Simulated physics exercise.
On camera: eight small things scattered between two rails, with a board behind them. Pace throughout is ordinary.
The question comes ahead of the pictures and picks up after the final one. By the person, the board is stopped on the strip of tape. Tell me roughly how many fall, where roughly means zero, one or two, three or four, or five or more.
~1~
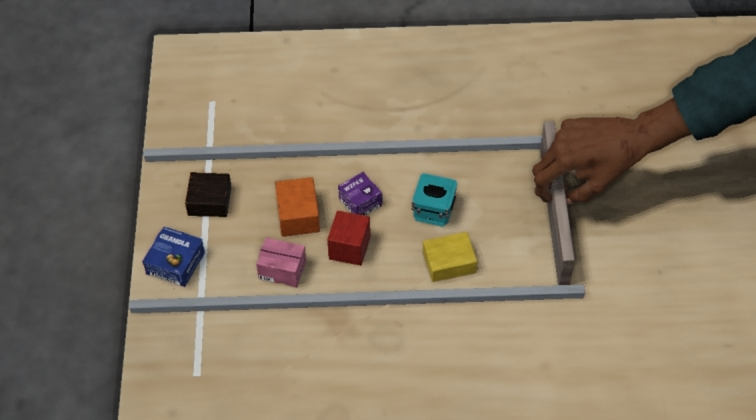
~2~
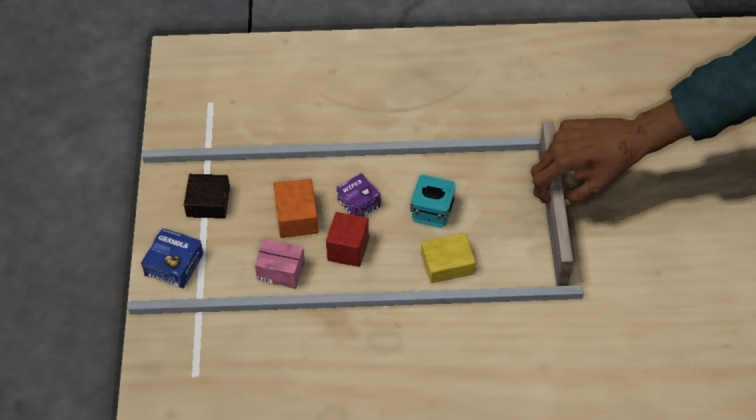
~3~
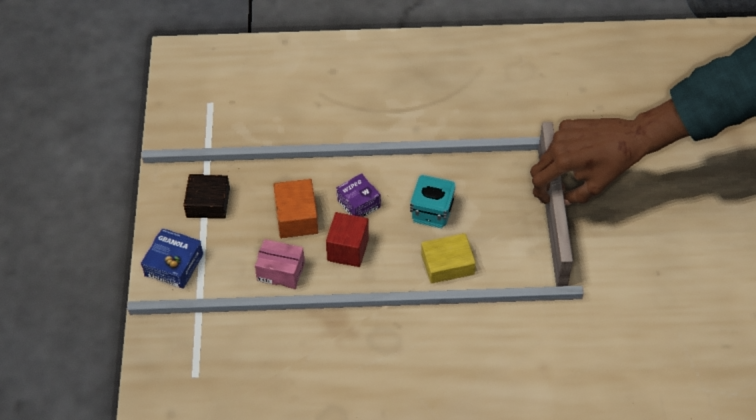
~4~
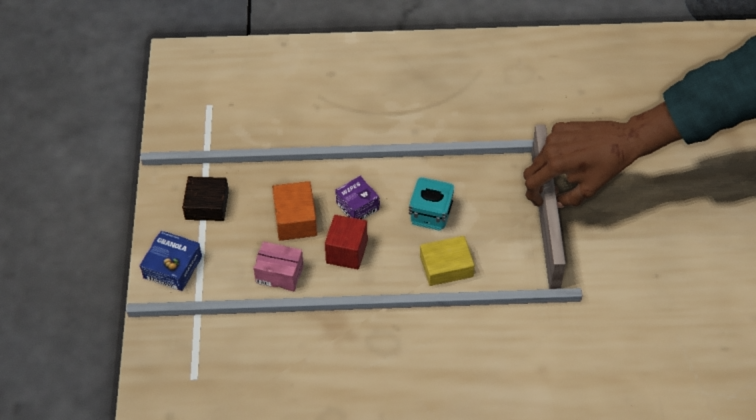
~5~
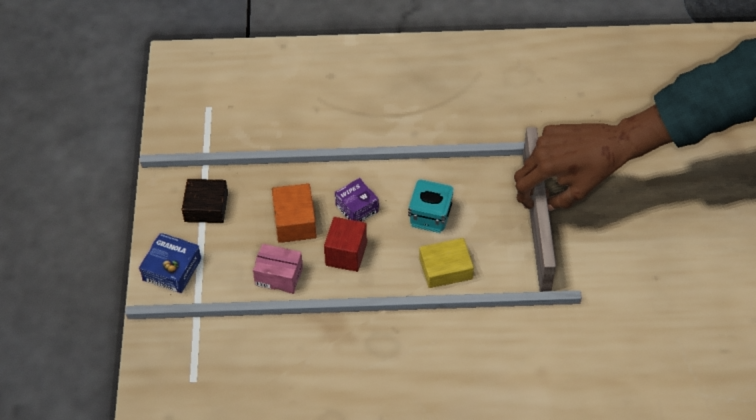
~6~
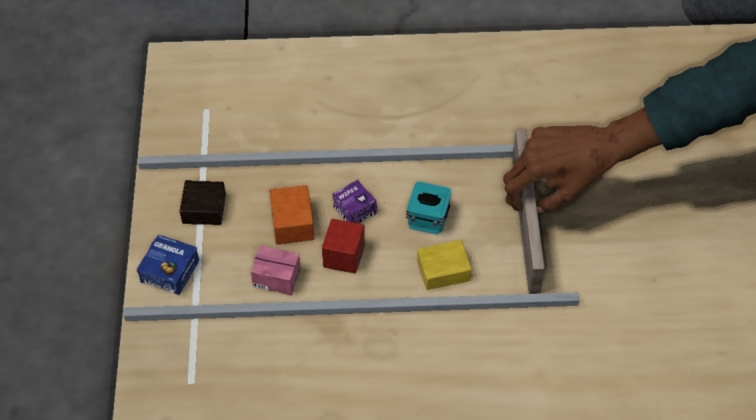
Roughly, three or four fall.
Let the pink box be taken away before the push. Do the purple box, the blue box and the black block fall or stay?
Result: Purple box stays, blue box comes off, black block comes off.
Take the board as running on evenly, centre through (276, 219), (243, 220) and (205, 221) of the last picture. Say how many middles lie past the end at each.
0; 1; 3.
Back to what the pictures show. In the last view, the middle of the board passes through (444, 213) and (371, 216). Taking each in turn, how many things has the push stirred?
2 at one spot and 5 at the other.
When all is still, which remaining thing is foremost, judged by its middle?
Pink box.
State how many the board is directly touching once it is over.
That makes 2.
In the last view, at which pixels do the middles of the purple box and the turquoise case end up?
Close to (147, 209); the other close to (181, 213).
A little later, none off yet; blue box at rest near (168, 265); black block at rest near (203, 202); pink box at rest near (276, 270).
Next, none off yet; blue box at rest near (168, 265); black block at rest near (203, 202); pink box shifted a little near (264, 275).
Later still, none off yet; blue box shifted a little near (143, 260); black block tilted a little near (124, 206); pink box shifted well along near (177, 285).
When it is over, the number that fall off is three or four; down, orange block, black block and blue box.
